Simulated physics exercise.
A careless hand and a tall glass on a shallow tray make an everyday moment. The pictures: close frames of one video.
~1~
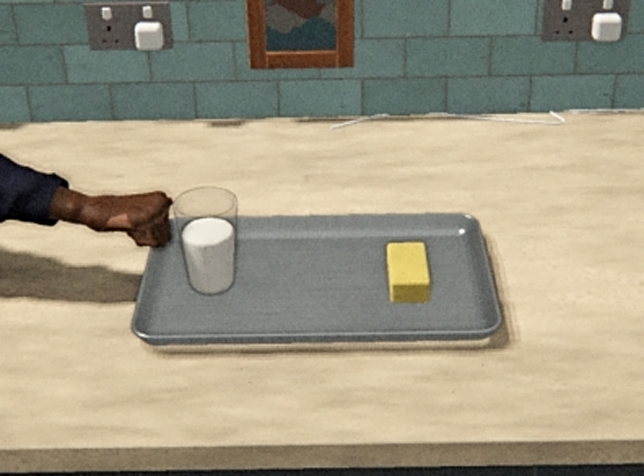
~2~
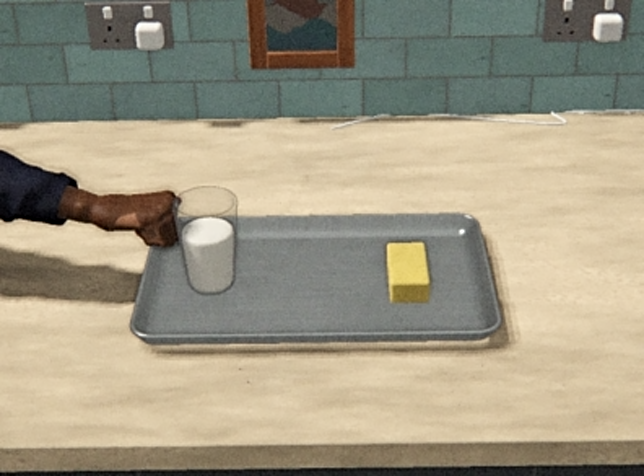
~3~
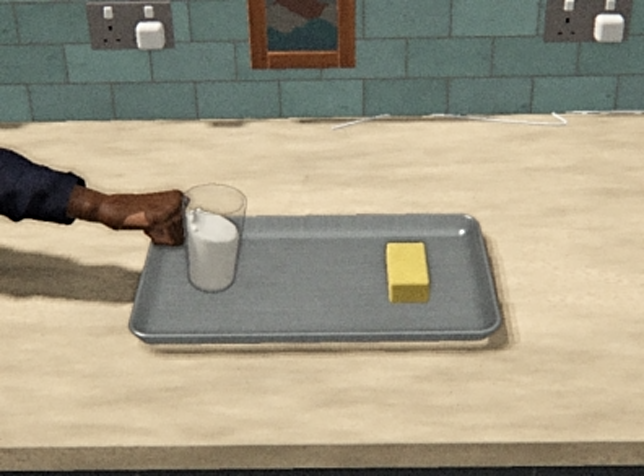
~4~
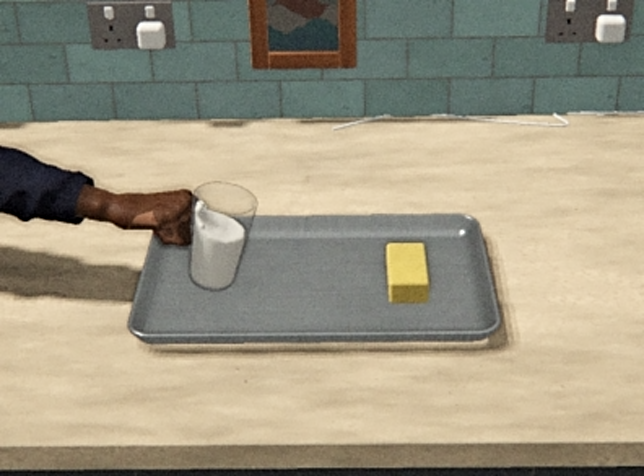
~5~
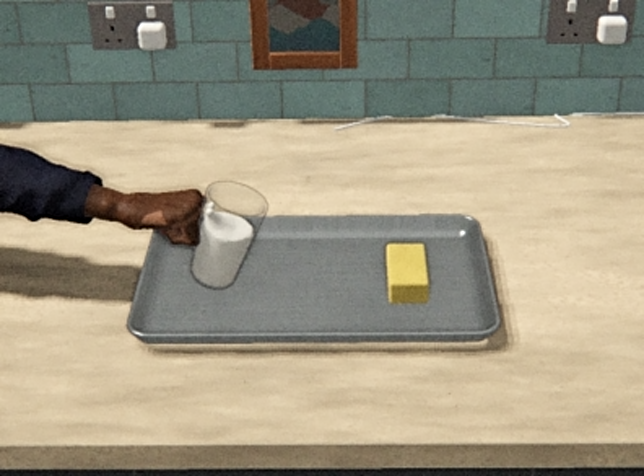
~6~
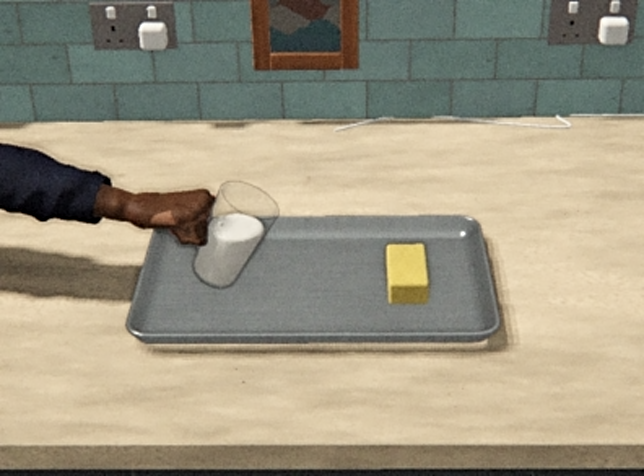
The clip opens on a tall glass of milk standing upright on a shallow grey tray, a yellow block further right and a dark-sleeved hand at the glass's left. The hand pushes rightward, and the glass leans steadily further right while the milk sloshes up its left side, then settles nearly level.
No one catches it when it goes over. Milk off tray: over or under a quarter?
The runoff from the tray comes to less than a quarter of the liquid.
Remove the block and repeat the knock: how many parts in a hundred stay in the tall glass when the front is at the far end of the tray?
60 %, roughly.
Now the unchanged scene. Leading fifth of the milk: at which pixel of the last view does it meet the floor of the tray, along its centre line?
Roughly (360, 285).
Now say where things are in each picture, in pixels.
In the first picture, it leans 0°; its right rim is at (236, 203); the milk meets the walls at (182, 229) and (234, 228); the tray's far rim is at (488, 268); a block is fixed to the tray further along.
In the second picture, it leans 0°; its right rim is at (236, 203); the milk meets the walls at (182, 228) and (233, 228).
In the third picture, it leans 6°; its right rim is at (245, 203); the milk meets the walls at (187, 212) and (235, 229).
In the fourth picture, it leans 13°; its right rim is at (256, 205); the milk meets the walls at (198, 204) and (245, 231).
In the fifth picture, it leans 19°; its right rim is at (266, 208); the milk meets the walls at (203, 211) and (254, 228).
In the sixth picture, it leans 26°; its right rim is at (277, 213); the milk meets the walls at (208, 227) and (265, 226).
A moment on, the tall glass lies on its side and 100 per cent is in the glass, 0 on the tray and 0 above or beyond its rim.
Next, the tall glass lies on its side and 62 per cent is in the glass, 34 on the tray and 4 above or beyond its rim.
Then the tall glass lies on its side and 34 per cent is in the glass, 52 on the tray and 13 above or beyond its rim.
Later the tall glass lies on its side and 18 per cent is in the glass, 79 on the tray and 2 above or beyond its rim.
Finally, 98 per cent is held by tray and glass, 2 is off the tray.
